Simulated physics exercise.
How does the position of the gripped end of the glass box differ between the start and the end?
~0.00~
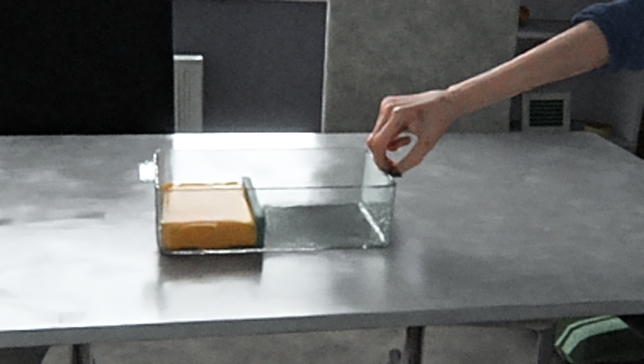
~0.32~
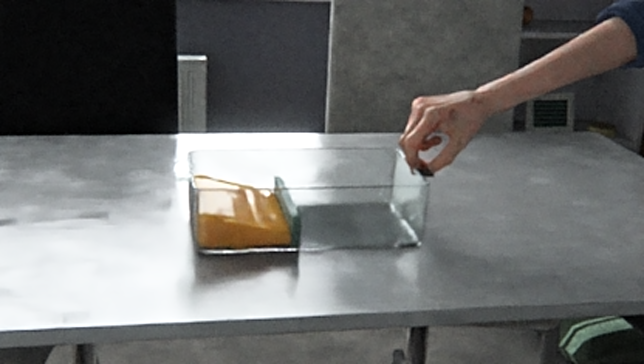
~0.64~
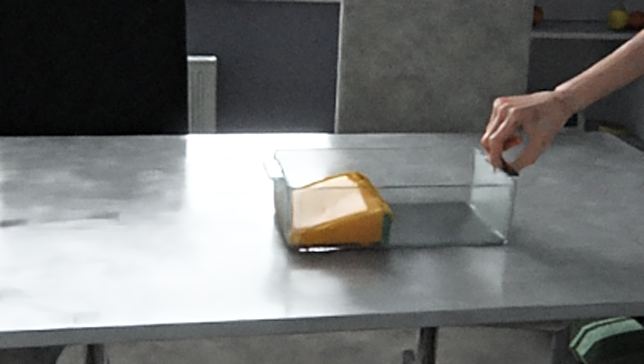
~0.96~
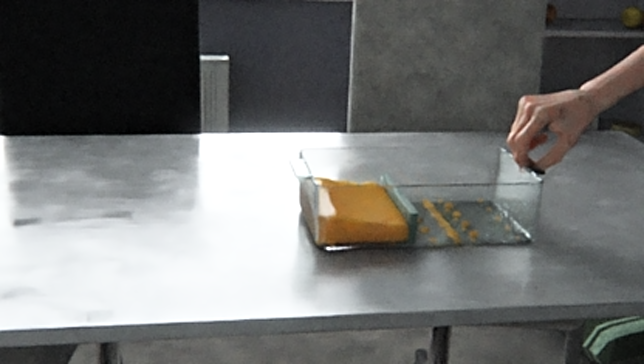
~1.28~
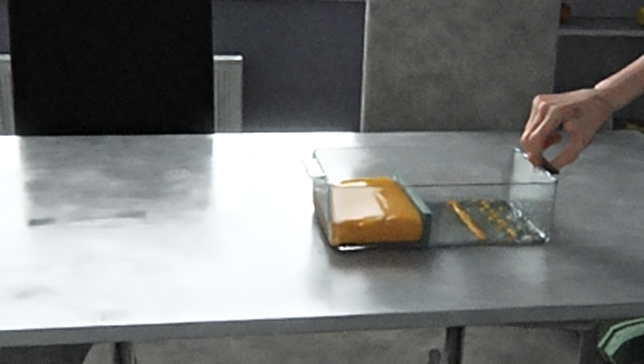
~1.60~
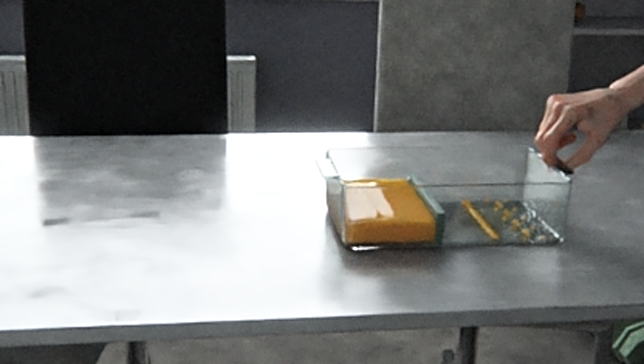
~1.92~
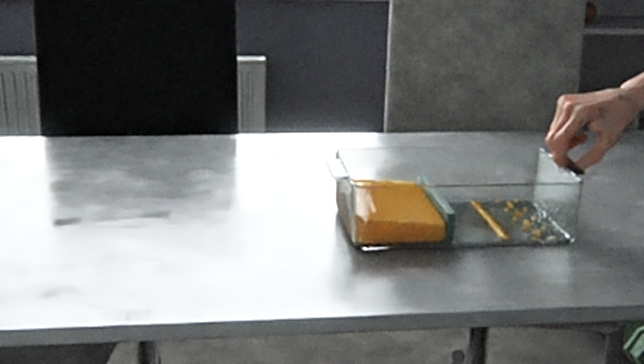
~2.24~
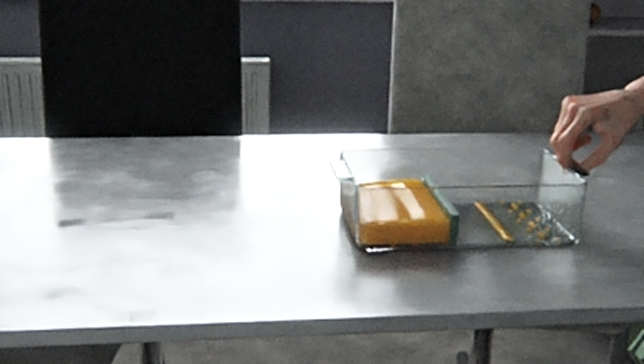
At the start the gripped end is a little right of the middle of the view. By the end it is farther right, close to the right edge of the view.
